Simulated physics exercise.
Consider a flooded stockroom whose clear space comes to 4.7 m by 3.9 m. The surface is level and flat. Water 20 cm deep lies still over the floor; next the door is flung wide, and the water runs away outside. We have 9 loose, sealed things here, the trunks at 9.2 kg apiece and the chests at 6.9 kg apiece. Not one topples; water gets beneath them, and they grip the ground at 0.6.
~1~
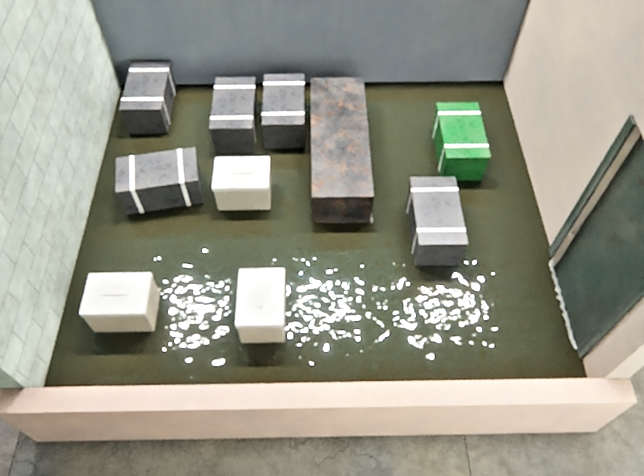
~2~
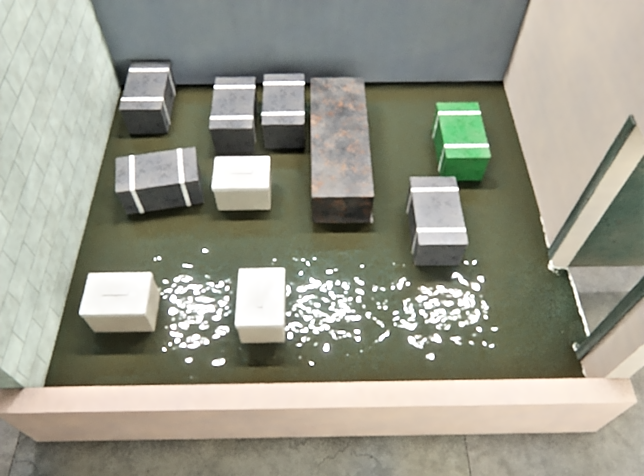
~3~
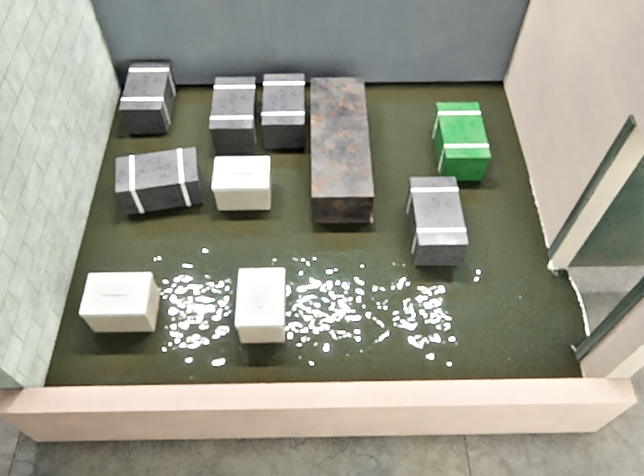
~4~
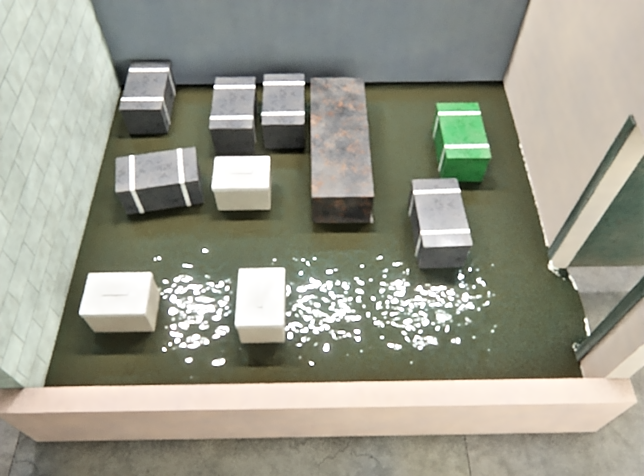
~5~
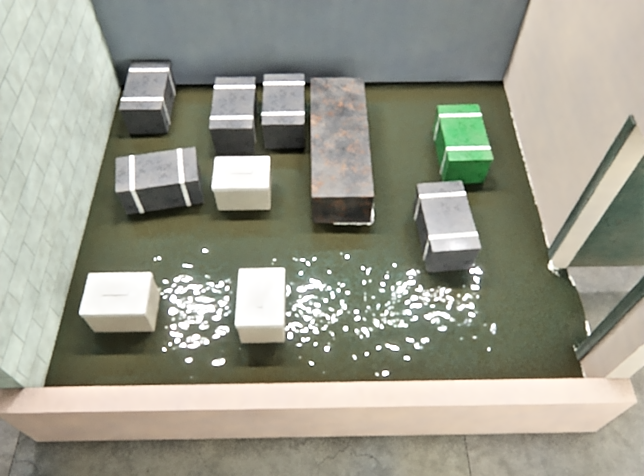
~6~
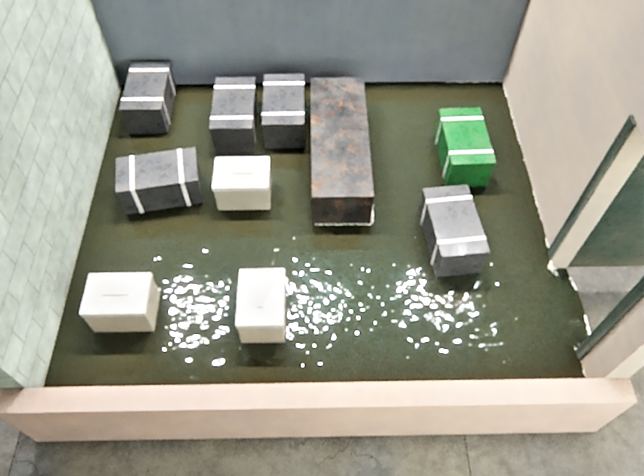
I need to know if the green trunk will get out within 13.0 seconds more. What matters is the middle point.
I'd say the green trunk gets clear.
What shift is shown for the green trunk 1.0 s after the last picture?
I'd put it at around 20 cm.
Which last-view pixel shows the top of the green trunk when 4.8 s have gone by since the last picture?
Estimated top position: Near (497, 169).
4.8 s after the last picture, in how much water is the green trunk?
The depth there is around 17 cm.
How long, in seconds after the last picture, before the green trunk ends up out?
It gets out at about 10.0 s.
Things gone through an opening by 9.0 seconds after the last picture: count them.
Count at that moment: 1.
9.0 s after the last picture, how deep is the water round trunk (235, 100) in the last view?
Depth: Near 14 cm.
Then, 1.0 s after the last picture the green trunk is near (471, 146), 0.2 m from its start, afloat; 0 of 9 are out; 9 afloat.
Then, 4.8 s after the last picture the green trunk is near (497, 169), 0.6 m from its start, afloat; 1 of 9 are out; 8 afloat.
Then, 9.0 s after the last picture the green trunk is near (537, 241), 1.5 m from its start, afloat; 1 of 9 are out; 8 afloat.
Then, 13.0 s after the last picture the green trunk has gone out; 3 of 9 are out; 6 afloat.
